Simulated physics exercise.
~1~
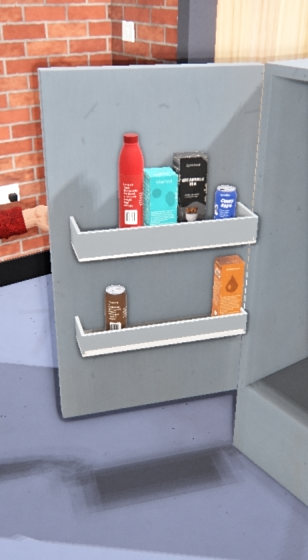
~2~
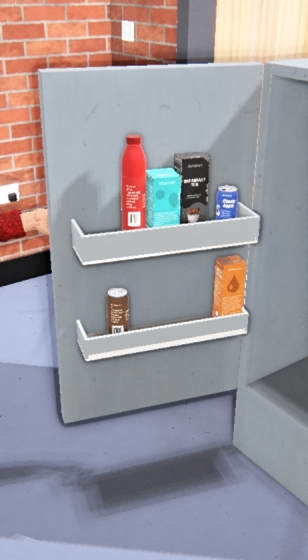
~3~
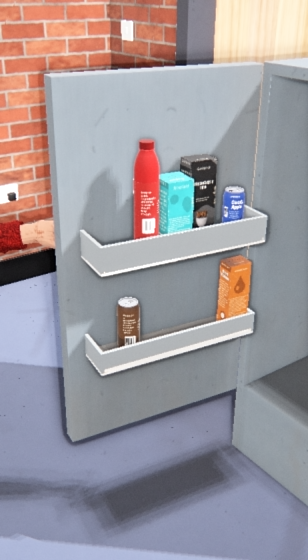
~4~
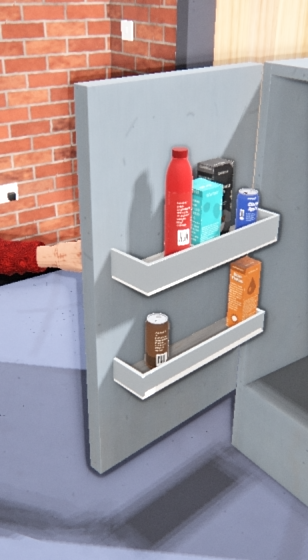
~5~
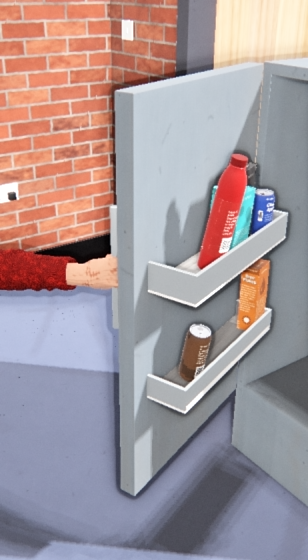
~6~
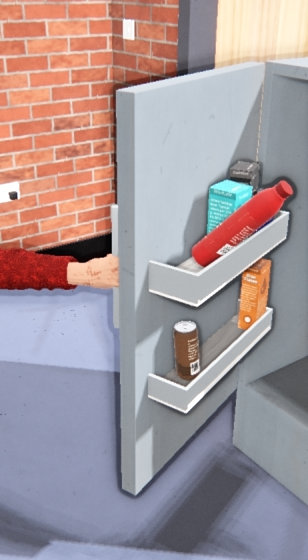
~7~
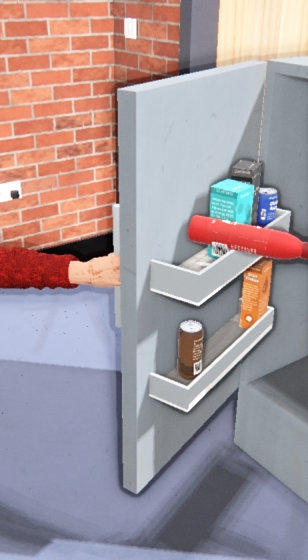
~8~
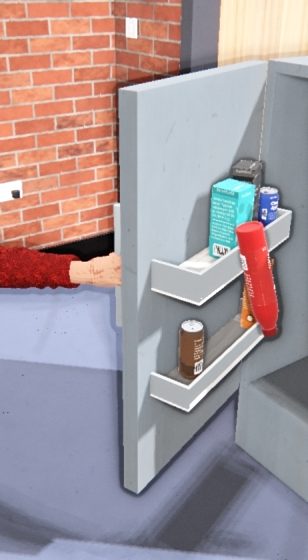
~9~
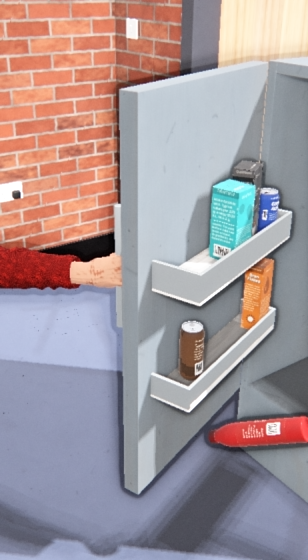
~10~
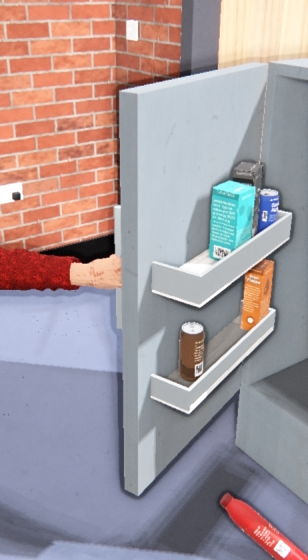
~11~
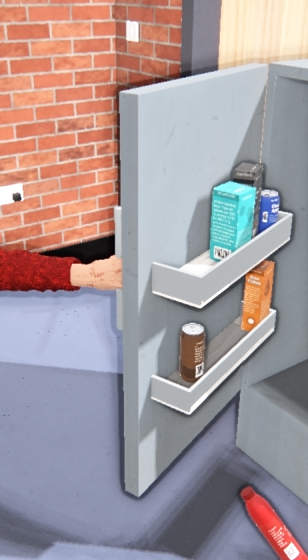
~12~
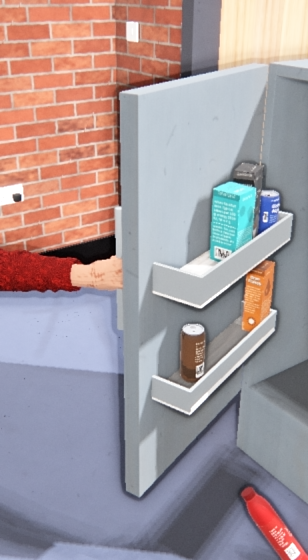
At the start, a grey locker door stands open in front of a brick wall, with a red bottle, turquoise and black cartons and a blue can on its upper rack, and a brown can and orange carton below. The door swings toward the viewer, its free edge moving right, until a red-sleeved arm's hand holds it still. The brown can tilts slightly and settles upright, while the red bottle tips rightward over the rail. It turns upside down as it drops past the lower rack. Finally it rests at the lower right, the other five items still on the racks.
